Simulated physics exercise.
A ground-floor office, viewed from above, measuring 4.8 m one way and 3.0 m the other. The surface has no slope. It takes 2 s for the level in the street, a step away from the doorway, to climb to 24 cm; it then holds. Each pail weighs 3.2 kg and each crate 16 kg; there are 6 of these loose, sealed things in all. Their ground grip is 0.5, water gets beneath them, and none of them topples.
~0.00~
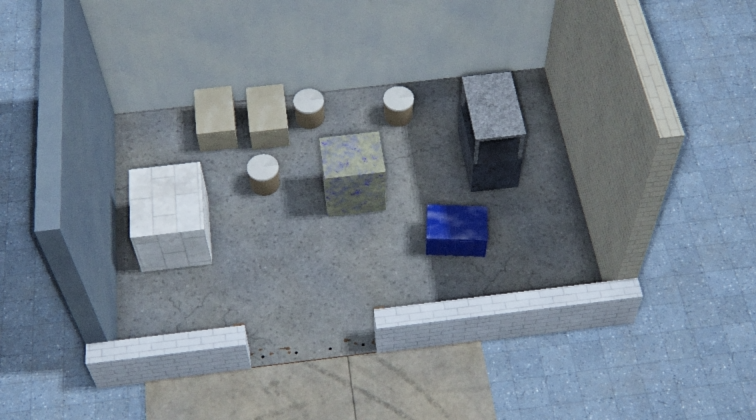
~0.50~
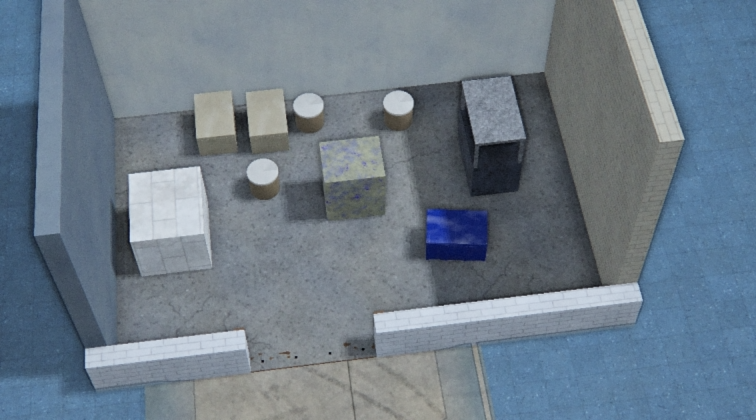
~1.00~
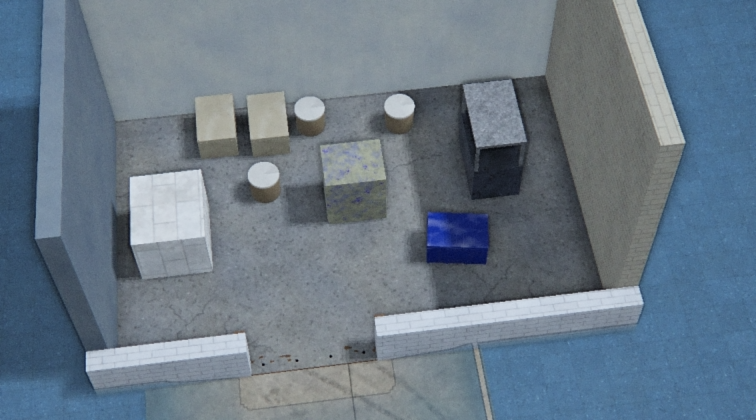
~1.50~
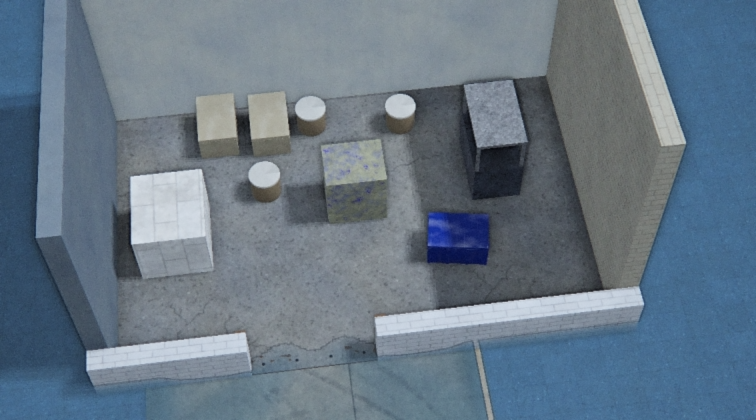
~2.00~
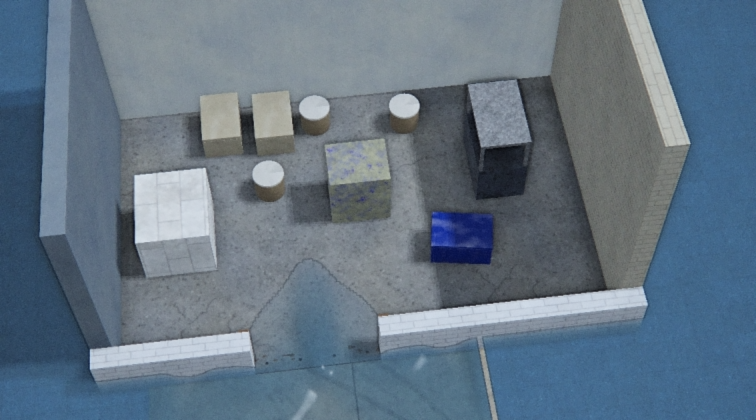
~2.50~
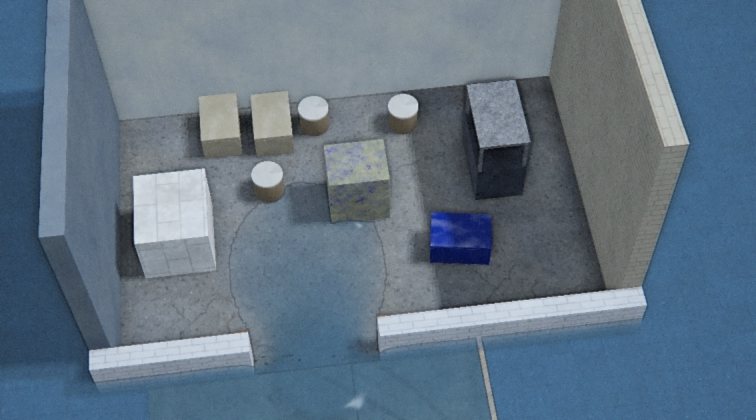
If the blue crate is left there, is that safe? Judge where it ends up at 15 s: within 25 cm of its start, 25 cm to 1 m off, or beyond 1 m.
The move is medium.
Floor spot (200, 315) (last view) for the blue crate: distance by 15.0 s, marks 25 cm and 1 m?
Well, it sits tight.
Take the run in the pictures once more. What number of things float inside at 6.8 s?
At that time the total is 5.
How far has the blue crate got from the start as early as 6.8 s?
Roughly 0 centimetres by that point.
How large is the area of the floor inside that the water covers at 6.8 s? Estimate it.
Wet area: Approx. 13 m2.
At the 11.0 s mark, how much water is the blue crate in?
Depth approx. 13 cm.
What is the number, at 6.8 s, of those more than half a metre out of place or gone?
Result: 5.
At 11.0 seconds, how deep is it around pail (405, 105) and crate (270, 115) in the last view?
9 and 10 cm.
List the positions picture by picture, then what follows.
The first frame shows the blue crate at (457, 222) rests on the ground; water covers 0.0 m2; 0 of 6 have shifted.
The second frame shows the blue crate at (457, 227) rests on the ground; water covers 0.0 m2; 0 of 6 have shifted.
The third frame shows the blue crate at (458, 230) rests on the ground; water covers 0.0 m2; 0 of 6 have shifted.
The fourth frame shows the blue crate at (458, 230) rests on the ground; 0.0 m2 under water; 0 of 6 have shifted.
The fifth frame shows the blue crate at (462, 230) rests on the ground; 0.8 m2 under water; 0 of 6 have shifted.
The sixth frame shows the blue crate at (461, 230), on the bottom; 2.2 m2 under water; 0 of 6 have shifted.
After 3.5 s the blue crate is near (461, 230), 0.0 m from its start, aground; 1 afloat.
After 6.8 s the blue crate is near (463, 230), 0.0 m from its start, aground; 5 afloat.
After 11.0 s the blue crate is near (532, 241), 0.7 m from its start, afloat; 6 afloat.
After 15.0 s the blue crate is near (385, 218), 0.8 m from its start, afloat; 6 afloat.
